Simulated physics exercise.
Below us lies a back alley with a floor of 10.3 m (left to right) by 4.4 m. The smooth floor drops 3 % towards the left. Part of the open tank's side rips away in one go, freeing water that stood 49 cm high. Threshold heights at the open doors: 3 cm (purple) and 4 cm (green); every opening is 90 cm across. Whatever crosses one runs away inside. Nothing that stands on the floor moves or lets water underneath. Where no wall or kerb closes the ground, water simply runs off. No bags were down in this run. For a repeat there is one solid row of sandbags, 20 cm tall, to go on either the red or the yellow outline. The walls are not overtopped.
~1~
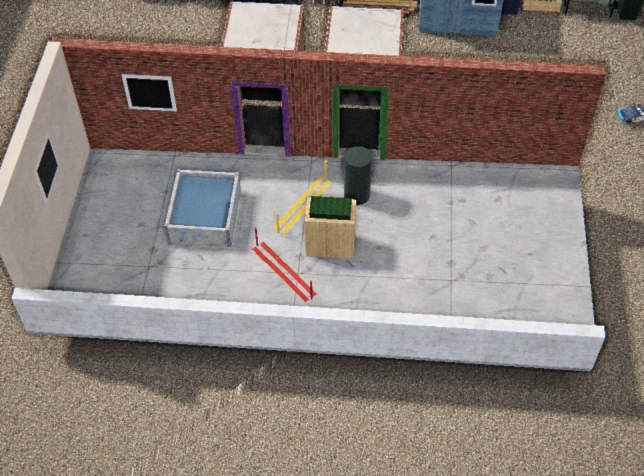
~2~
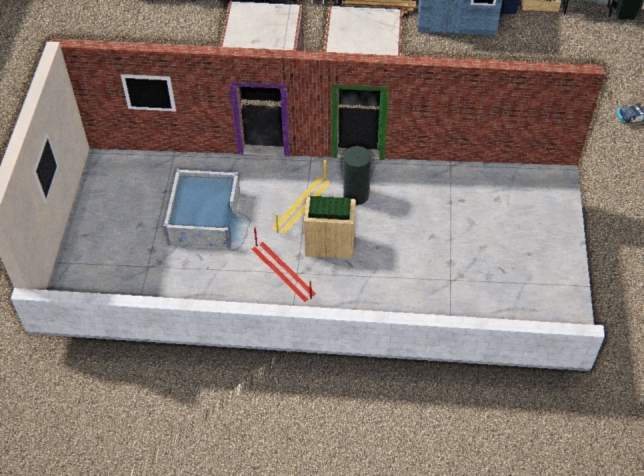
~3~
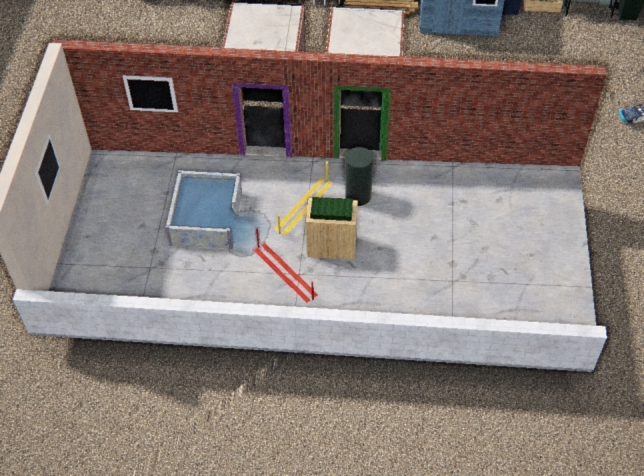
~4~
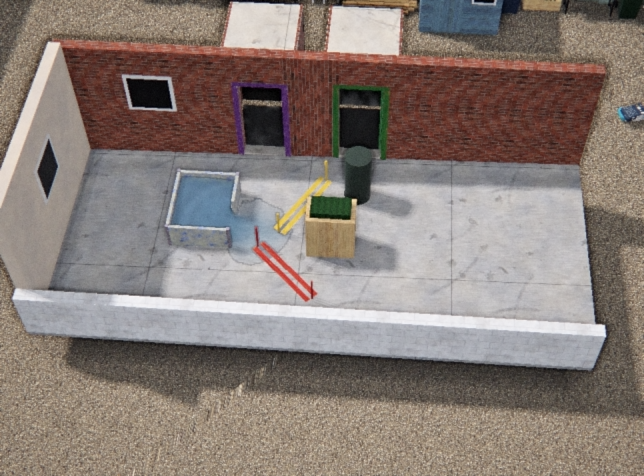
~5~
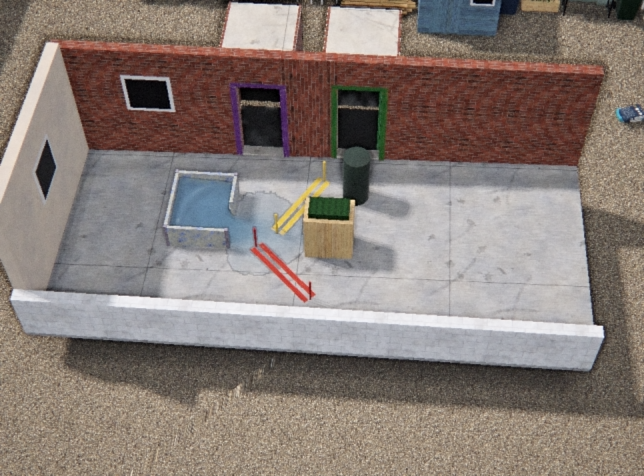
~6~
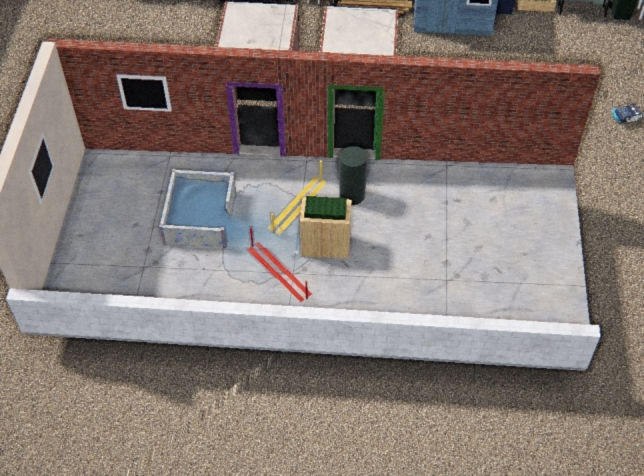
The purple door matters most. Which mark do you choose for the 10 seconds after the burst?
The red mark.
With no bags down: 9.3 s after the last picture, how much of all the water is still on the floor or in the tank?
Roughly 98 in a hundred.
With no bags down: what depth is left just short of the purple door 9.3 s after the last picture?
Some 3.5 cm.
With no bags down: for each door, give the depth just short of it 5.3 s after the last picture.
In cm: Purple 3, green 3.
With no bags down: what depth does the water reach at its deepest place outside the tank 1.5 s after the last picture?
Roughly 15 cm.
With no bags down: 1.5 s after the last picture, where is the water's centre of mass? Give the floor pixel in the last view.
Around (255, 233).
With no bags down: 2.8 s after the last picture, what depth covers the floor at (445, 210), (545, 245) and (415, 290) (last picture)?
About 1, 0 and 2 cm.
Then, 0.7 s after the last picture water covers 15 % of the floor and is deepest (21 cm) near (295, 244) in the run without bags; in at the purple door, 0 L with no bags, 0 L with the row on red, 0 L on yellow.
Then, 1.5 s after the last picture water covers 20 % of the floor and is deepest (15 cm) near (304, 328) in the run without bags; in at the purple door, 0 L with no bags, 0 L with the row on red, 3 L on yellow.
Then, 2.8 s after the last picture water covers 30 % of the floor and is deepest (10 cm) near (285, 327) in the run without bags; in at the purple door, 0 L with no bags, 0 L with the row on red, 14 L on yellow.
Then, 5.3 s after the last picture water covers 45 % of the floor and is deepest (6 cm) near (234, 235) in the run without bags; in at the purple door, 0 L with no bags, 0 L with the row on red, 25 L on yellow.
Then, 9.3 s after the last picture water covers 50 % of the floor and is deepest (8 cm) near (44, 316) in the run without bags; in at the purple door, 1 L with no bags, 3 L with the row on red, 30 L on yellow.
